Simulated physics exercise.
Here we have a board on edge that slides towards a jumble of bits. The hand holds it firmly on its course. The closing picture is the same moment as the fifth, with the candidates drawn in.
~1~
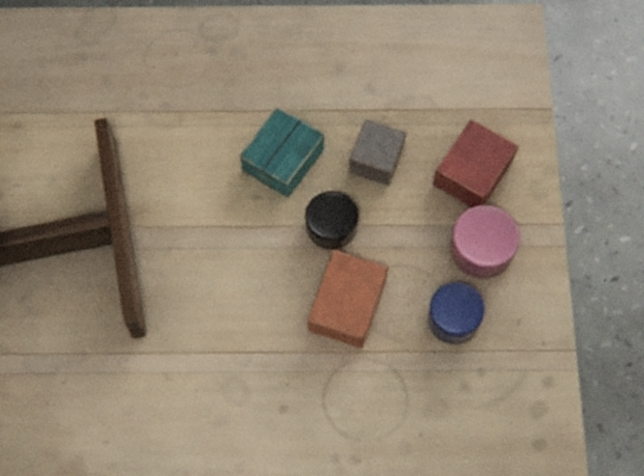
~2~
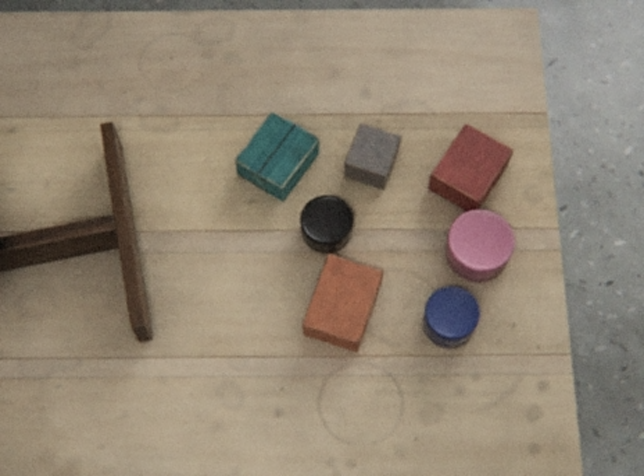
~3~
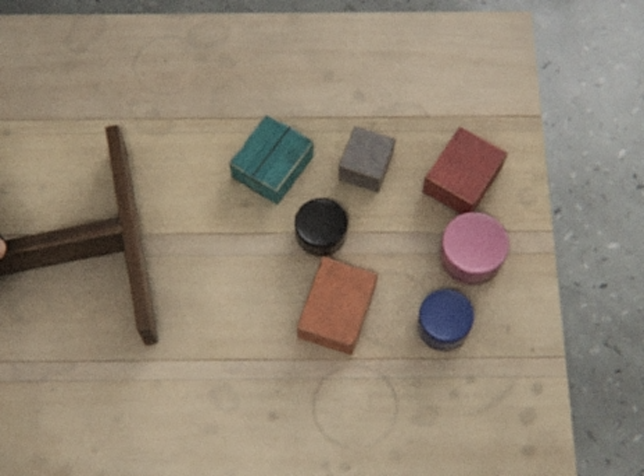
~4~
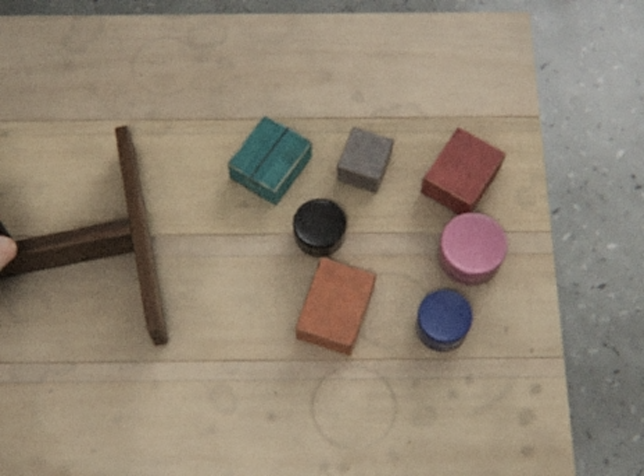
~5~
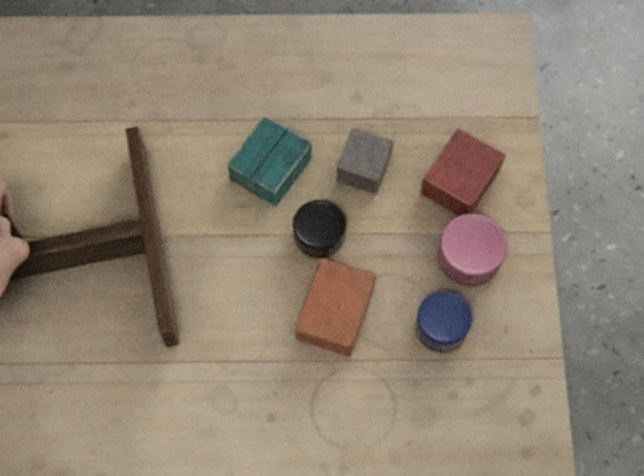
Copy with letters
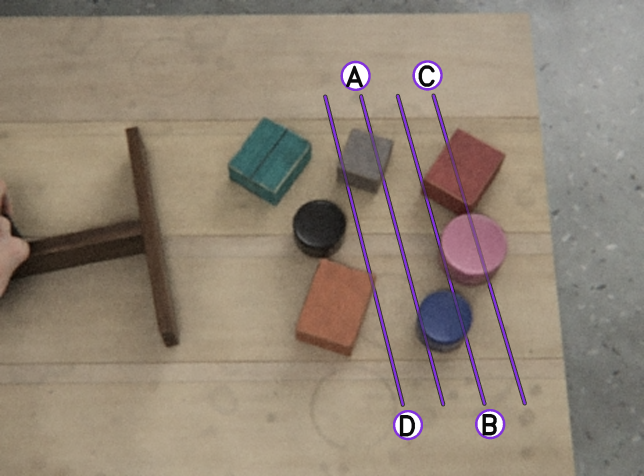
A hand came in at the left, holding the handle of a dark wooden board on edge, and slid it a little to the right, while the coloured blocks and round pieces sat untouched.
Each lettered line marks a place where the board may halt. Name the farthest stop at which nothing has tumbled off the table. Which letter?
It can go as far as B.
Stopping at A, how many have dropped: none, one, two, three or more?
In all, none.
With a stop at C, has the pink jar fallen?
By then, yes.
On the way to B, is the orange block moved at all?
Yes.
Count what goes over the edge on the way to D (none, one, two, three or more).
The count is none.
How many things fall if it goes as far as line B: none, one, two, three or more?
In all, none.
On the copy, A at (400, 242); B at (439, 241); C at (477, 241); D at (362, 242).
On B. First, board (253, 224); turquoise box (290, 157); pink jar (471, 251).
Then, board (360, 223); red block (473, 176); blue tub (475, 320).
Finally, board (437, 222); blue tub (549, 307); pink jar (534, 240); nothing has fallen.
By contrast, A is safe but short; C drops the pink jar and blue tub; D is safe but short.
